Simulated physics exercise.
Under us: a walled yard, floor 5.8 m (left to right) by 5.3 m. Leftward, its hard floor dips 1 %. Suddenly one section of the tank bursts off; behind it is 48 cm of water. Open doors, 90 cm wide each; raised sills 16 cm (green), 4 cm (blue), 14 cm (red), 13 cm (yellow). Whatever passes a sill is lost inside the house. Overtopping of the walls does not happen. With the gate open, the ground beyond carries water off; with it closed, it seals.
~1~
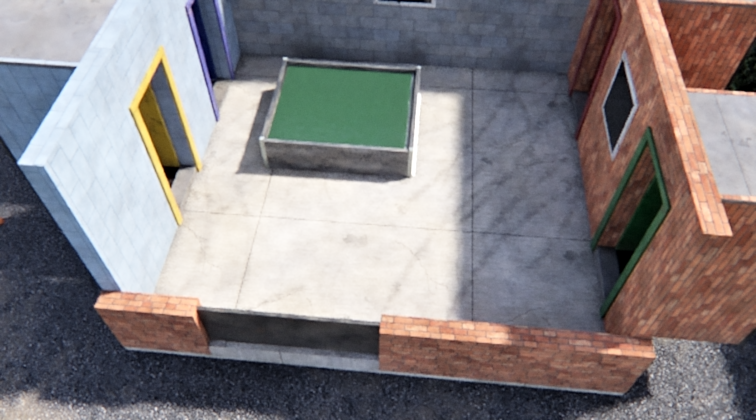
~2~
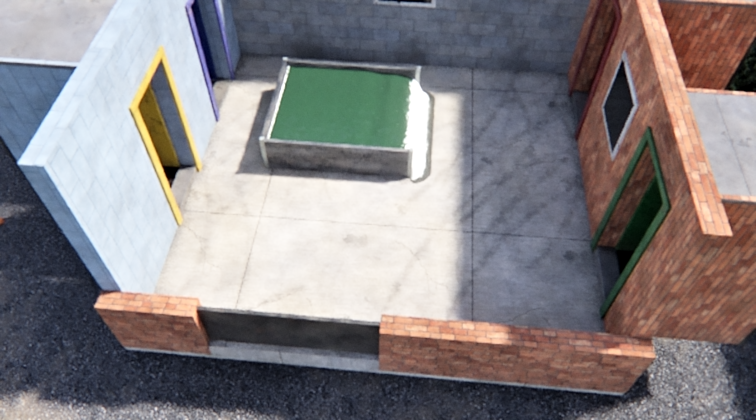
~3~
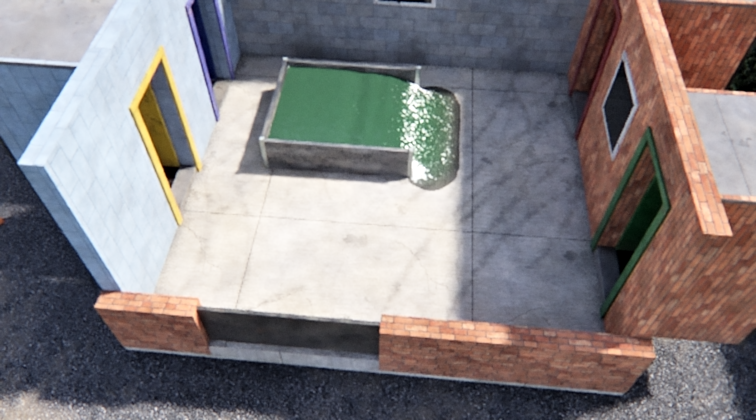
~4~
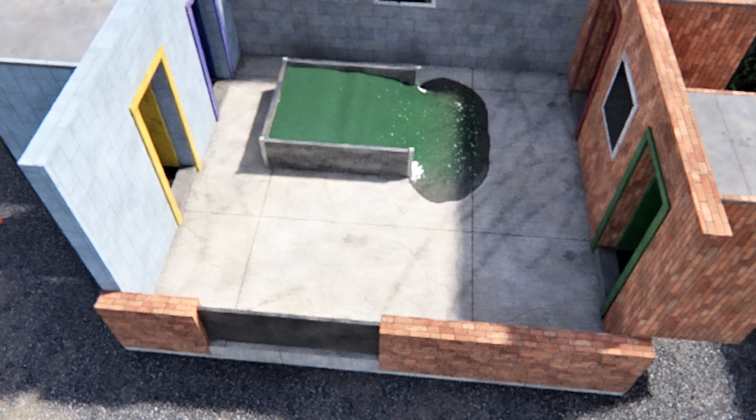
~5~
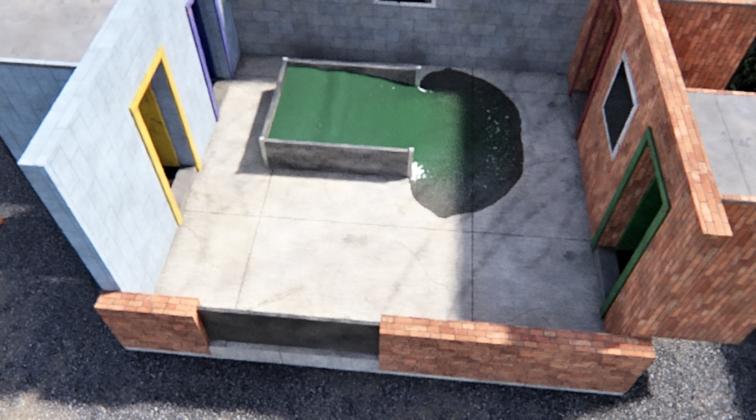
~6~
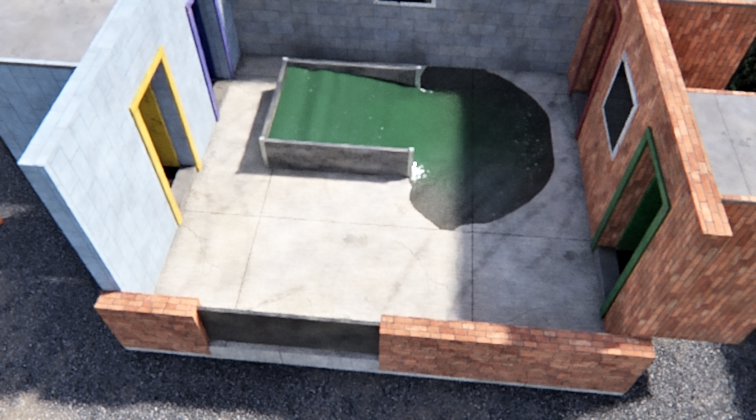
Green water pouring from the opened right end of a raised tank, spreading in a dark rounded pool across the walled yard's pale floor.
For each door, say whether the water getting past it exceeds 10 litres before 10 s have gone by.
Outcome: Green door: The inflow ends up lower than the cap; blue door: The inflow ends up higher than the cap; red door: The inflow ends up higher than the cap; yellow door: The inflow ends up lower than the cap.
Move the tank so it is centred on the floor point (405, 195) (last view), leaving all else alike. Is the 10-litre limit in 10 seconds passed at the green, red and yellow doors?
For the green door, the amount is too high; for the red door, the amount is acceptable; for the yellow door, the amount is acceptable.
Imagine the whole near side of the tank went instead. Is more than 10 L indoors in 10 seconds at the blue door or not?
Blue: Exceeds.
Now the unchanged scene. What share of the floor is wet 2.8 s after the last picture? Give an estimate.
I'd say around 40 %.
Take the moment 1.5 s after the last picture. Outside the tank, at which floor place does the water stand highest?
Around (560, 84).
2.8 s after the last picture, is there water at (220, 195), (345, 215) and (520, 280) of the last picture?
Point 1: Unreached; point 2: Unreached; point 3: Reached.
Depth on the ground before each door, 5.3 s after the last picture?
You'd see green at 9 cm, blue at 5 cm, red at 7 cm and yellow at 0 cm.
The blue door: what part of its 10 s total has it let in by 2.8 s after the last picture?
Share by then: ~ 0 %.
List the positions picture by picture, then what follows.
In the first frame, still water, 48 cm deep, in the tank at (345, 106).
In the second frame, the front is at (419, 178), 0.9 m from the gap at (412, 125); 0.3 m2 of floor is under water; 48 cm left at the back of the tank.
In the third frame, the front is at (434, 185), 1.1 m from the gap at (412, 127); 1.2 m2 of floor is under water; 48 cm left at the back of the tank.
In the fourth frame, the front is at (463, 190), 1.4 m from the gap at (412, 128); 2.4 m2 of floor is under water; 48 cm left at the back of the tank.
In the fifth frame, the front is at (515, 173), 1.8 m from the gap at (412, 128); 3.7 m2 of floor is under water; 48 cm left at the back of the tank.
In the sixth frame, the front is at (542, 117), 2.2 m from the gap at (412, 128); 5.0 m2 of floor is under water; 48 cm left at the back of the tank.
Then, 0.7 s after the last picture water covers 30 % of the floor and is deepest (26 cm) near (568, 145); green door not reached, blue door not reached, red door 22 cm at the sill, 4 L in, yellow door not reached.
Then, 1.5 s after the last picture water covers 35 % of the floor and is deepest (30 cm) near (560, 84); green door 10 cm at the sill, 0 L in, blue door not reached, red door 26 cm at the sill, 29 L in, yellow door not reached.
Then, 2.8 s after the last picture water covers 40 % of the floor and is deepest (22 cm) near (595, 347); green door 9 cm at the sill, 0 L in, blue door not reached, red door 19 cm at the sill, 80 L in, yellow door not reached.
Then, 5.3 s after the last picture water covers 80 % of the floor and is deepest (17 cm) near (240, 58); green door 9 cm at the sill, 0 L in, blue door 5 cm at the sill, 1 L in, red door 7 cm at the sill, 88 L in, yellow door not reached.
Then, 9.3 s after the last picture water covers 95 % of the floor and is deepest (13 cm) near (202, 163); green door 4 cm at the sill, 0 L in, blue door 10 cm at the sill, 20 L in, red door 2 cm at the sill, 88 L in, yellow door 9 cm at the sill, 0 L in.
